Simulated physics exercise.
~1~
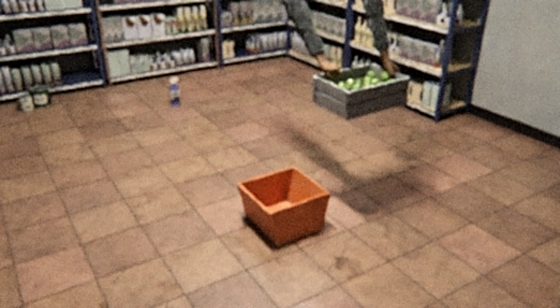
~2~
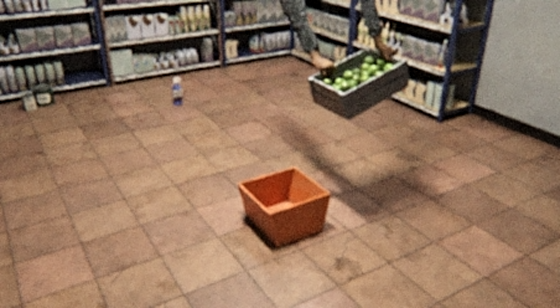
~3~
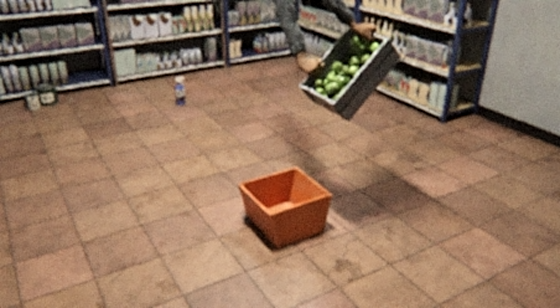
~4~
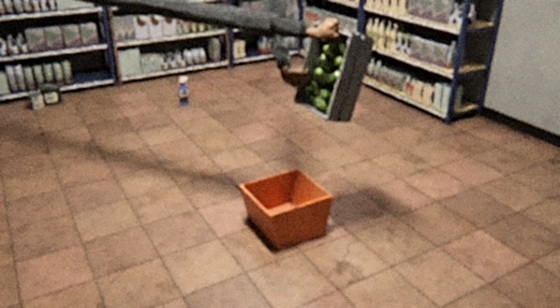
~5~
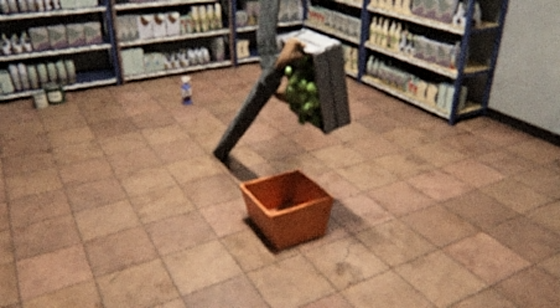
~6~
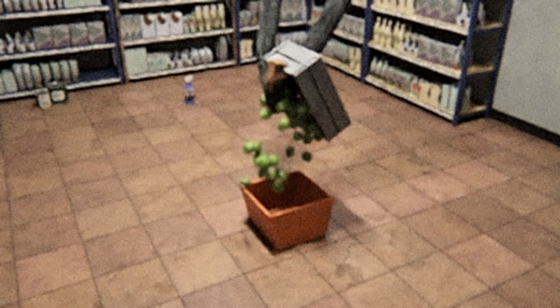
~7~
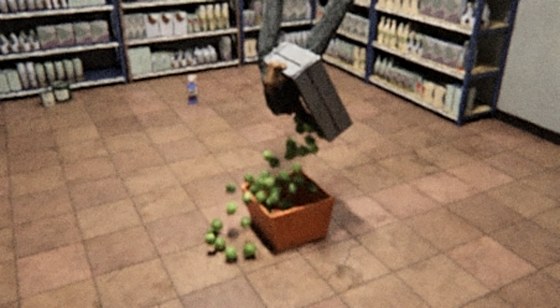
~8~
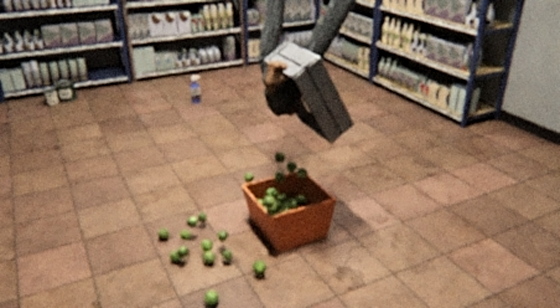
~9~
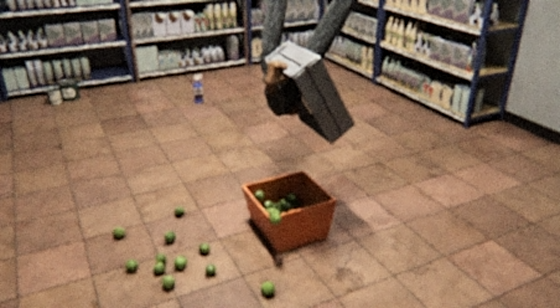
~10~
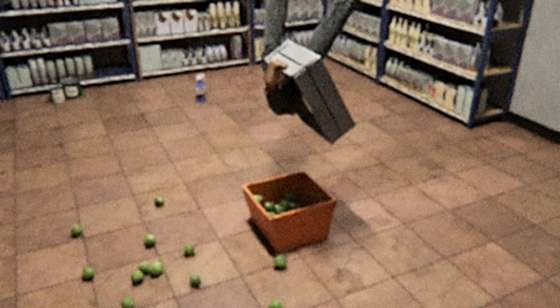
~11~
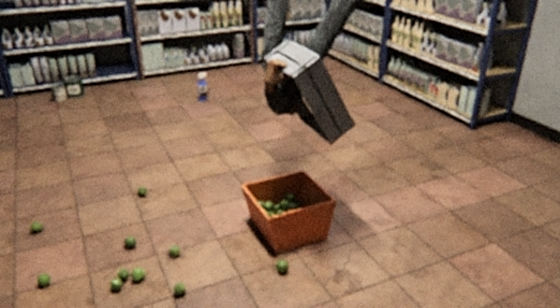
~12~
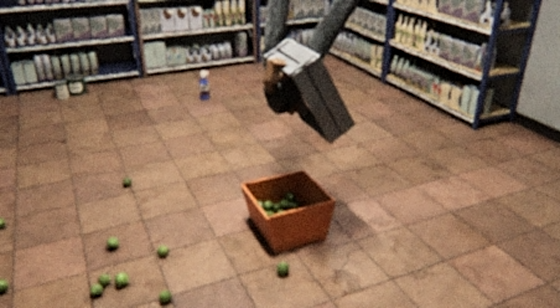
Green apples pour from a tipped grey tote into an orange box, some rolling away left.
